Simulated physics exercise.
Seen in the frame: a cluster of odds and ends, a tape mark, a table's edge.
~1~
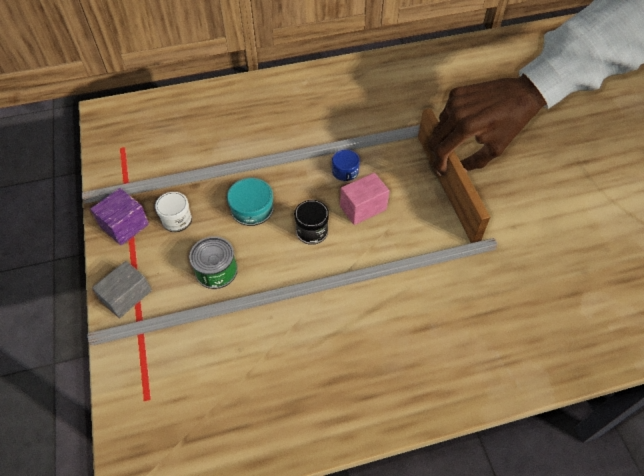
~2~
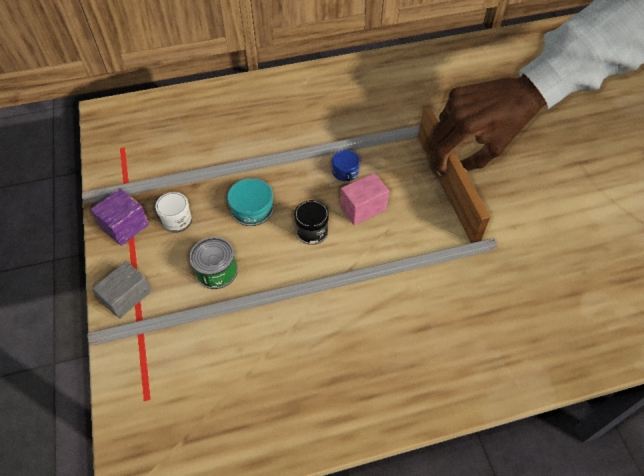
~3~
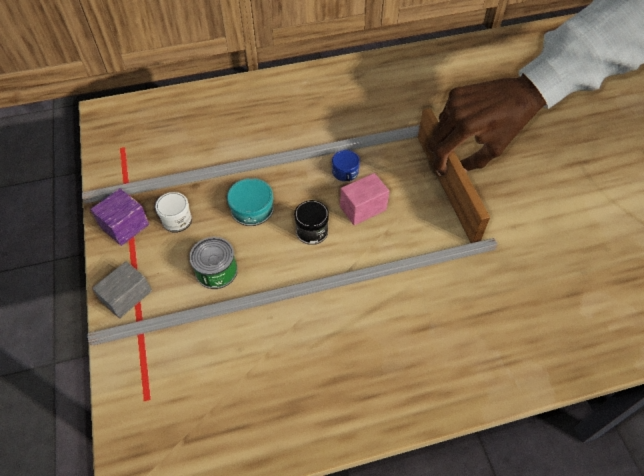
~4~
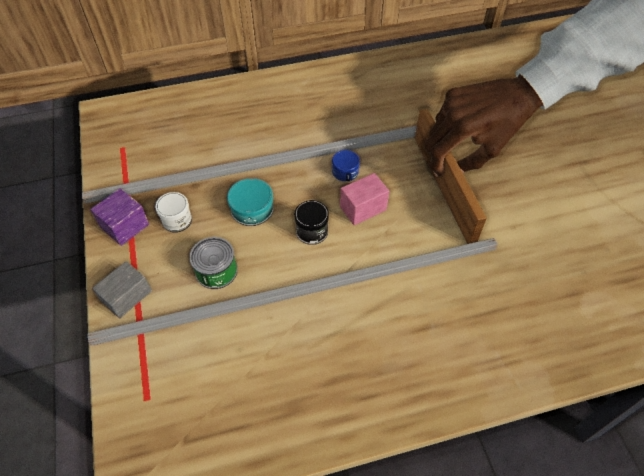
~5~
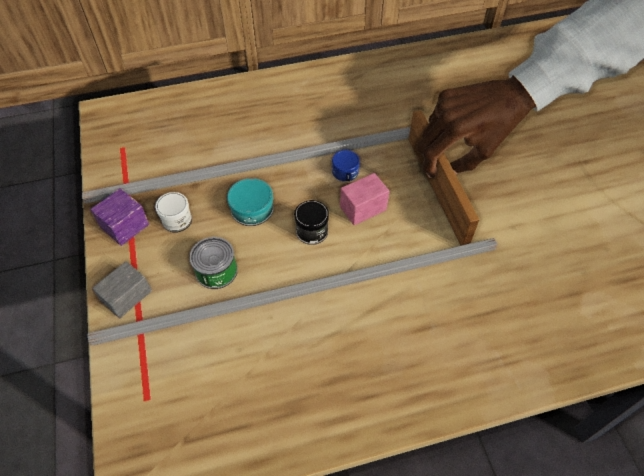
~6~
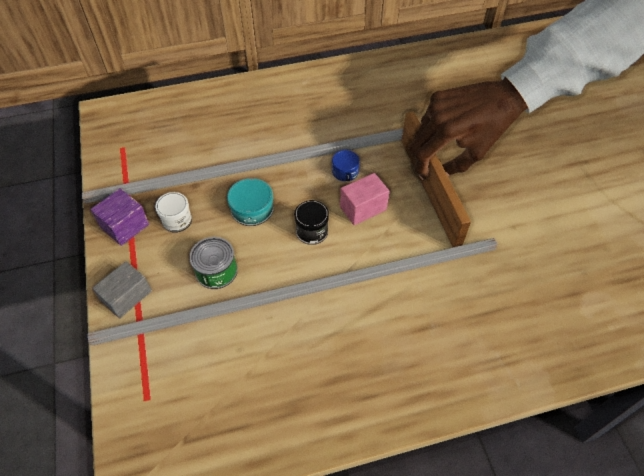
A light wooden tabletop stands on a dark tiled floor beside wooden cabinet fronts, seen from a high, slightly tilted angle by a still camera. Between two grey rails lie purple and grey blocks by a red tape line at left, white, turquoise, green and black containers, and a blue tub and pink block at right. A hand in a pale sleeve holds a wooden board nearly still, then slides it slightly left, touching nothing else.
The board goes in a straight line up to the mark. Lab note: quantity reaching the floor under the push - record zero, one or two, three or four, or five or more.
Recorded: Three or four.
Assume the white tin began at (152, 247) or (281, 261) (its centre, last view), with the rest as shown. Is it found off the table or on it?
For the first start it does not stay, and for the second it holds its spot.
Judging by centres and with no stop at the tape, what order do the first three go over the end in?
Grey block, purple block, white tin.
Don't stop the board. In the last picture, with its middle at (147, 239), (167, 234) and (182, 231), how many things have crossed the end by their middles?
Past-the-end tally - position 1: 2, position 2: 1, position 3: 0.
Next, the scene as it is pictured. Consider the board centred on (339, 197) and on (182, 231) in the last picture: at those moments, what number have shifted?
By the first moment it's 3, by the second it's 8.
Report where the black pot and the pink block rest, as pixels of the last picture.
First (114, 284), then (108, 257).
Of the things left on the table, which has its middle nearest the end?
That would be the green tin, the foremost.
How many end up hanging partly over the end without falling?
The number overhanging is 2.
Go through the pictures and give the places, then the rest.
In the first picture, grey block (123, 289); purple block (121, 217); white tin (174, 212); board (451, 173); tape (133, 256).
In the second picture, purple block (121, 217); blue tub (346, 166).
In the third picture, white tin (174, 212); black pot (312, 223).
In the fourth picture, grey block (123, 290); turquoise tin (251, 202).
In the fifth picture, purple block (121, 217); board (440, 176).
In the sixth picture, grey block (123, 290); purple block (121, 217); white tin (174, 212); board (433, 177); tape (133, 256).
Soon after, none off yet; grey block at rest near (123, 290); purple block at rest near (121, 217); white tin at rest near (174, 212).
At rest, the number that fall off is three or four; fallen, white tin, purple block and grey block.
